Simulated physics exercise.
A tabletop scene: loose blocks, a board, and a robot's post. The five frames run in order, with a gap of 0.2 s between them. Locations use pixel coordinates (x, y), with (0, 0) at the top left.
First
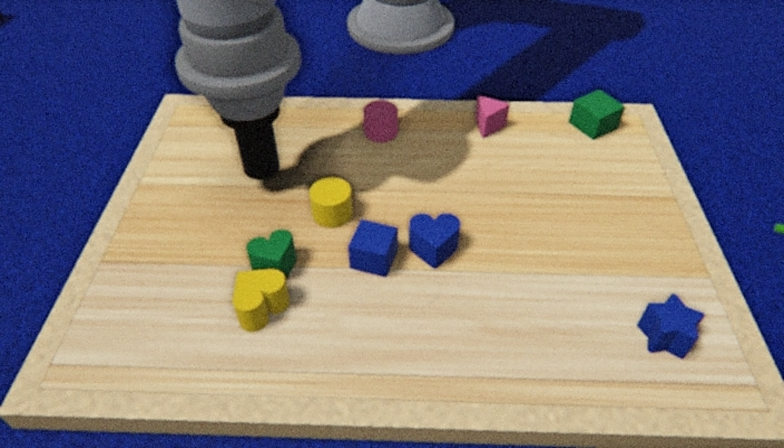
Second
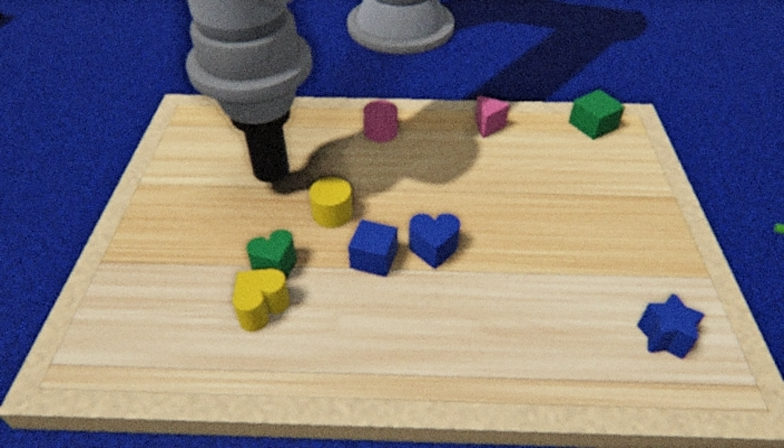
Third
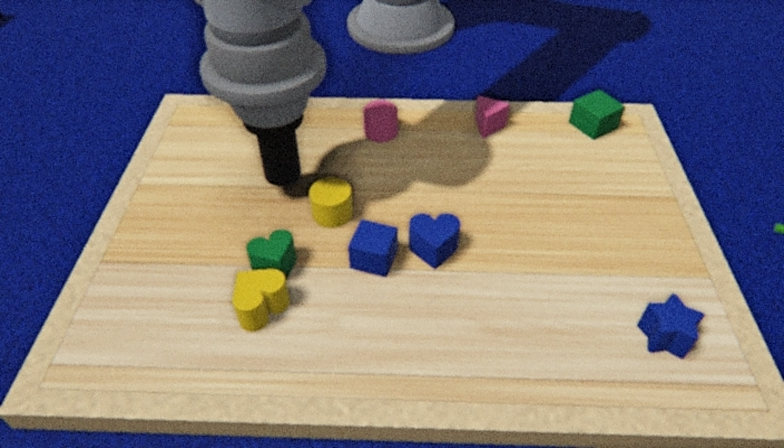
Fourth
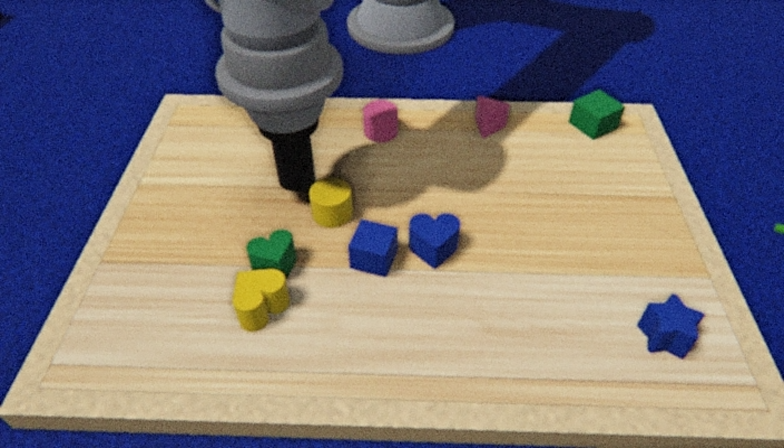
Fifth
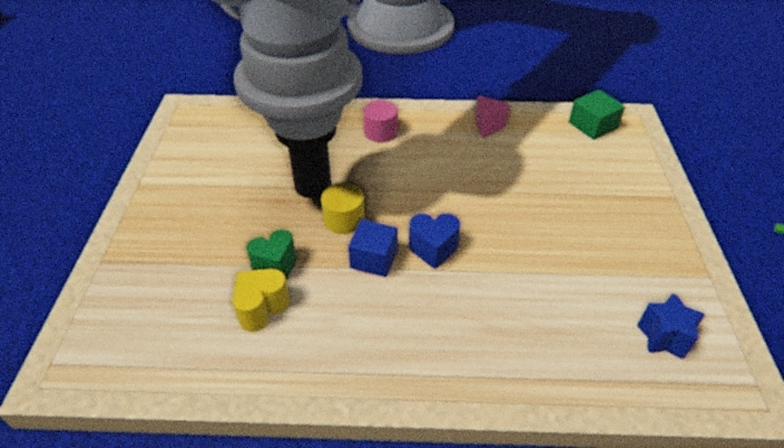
On a wooden board scattered with colourful blocks, a robot arm's black post slid gradually to the right and slightly nearer, then nudged the yellow round block a little way toward the blue square one.
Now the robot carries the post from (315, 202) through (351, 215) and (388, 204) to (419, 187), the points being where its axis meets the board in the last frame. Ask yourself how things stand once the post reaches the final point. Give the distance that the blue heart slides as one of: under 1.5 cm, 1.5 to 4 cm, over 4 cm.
Verdict: Less than 1.5 cm.
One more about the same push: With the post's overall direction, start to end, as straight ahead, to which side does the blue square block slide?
Shifts right.
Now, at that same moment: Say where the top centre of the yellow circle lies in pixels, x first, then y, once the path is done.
At pixel (388, 215).
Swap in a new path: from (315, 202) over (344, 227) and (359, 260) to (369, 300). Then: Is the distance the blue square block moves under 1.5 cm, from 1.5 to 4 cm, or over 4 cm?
The over 4 cm band.
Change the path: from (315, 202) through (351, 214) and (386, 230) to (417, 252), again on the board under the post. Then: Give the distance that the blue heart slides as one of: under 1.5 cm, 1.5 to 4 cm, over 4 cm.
The best fit is 1.5 to 4 cm.
On the path given first. One third of the way, post (351, 199); yellow circle (378, 213); blue square block (385, 249).
Two thirds of the way, post (389, 187); yellow circle (388, 215); blue square block (386, 251), turned 10° clockwise.
At the end, post (420, 171); yellow circle (388, 215); blue square block (386, 251), turned 10° clockwise; blue heart unmoved.
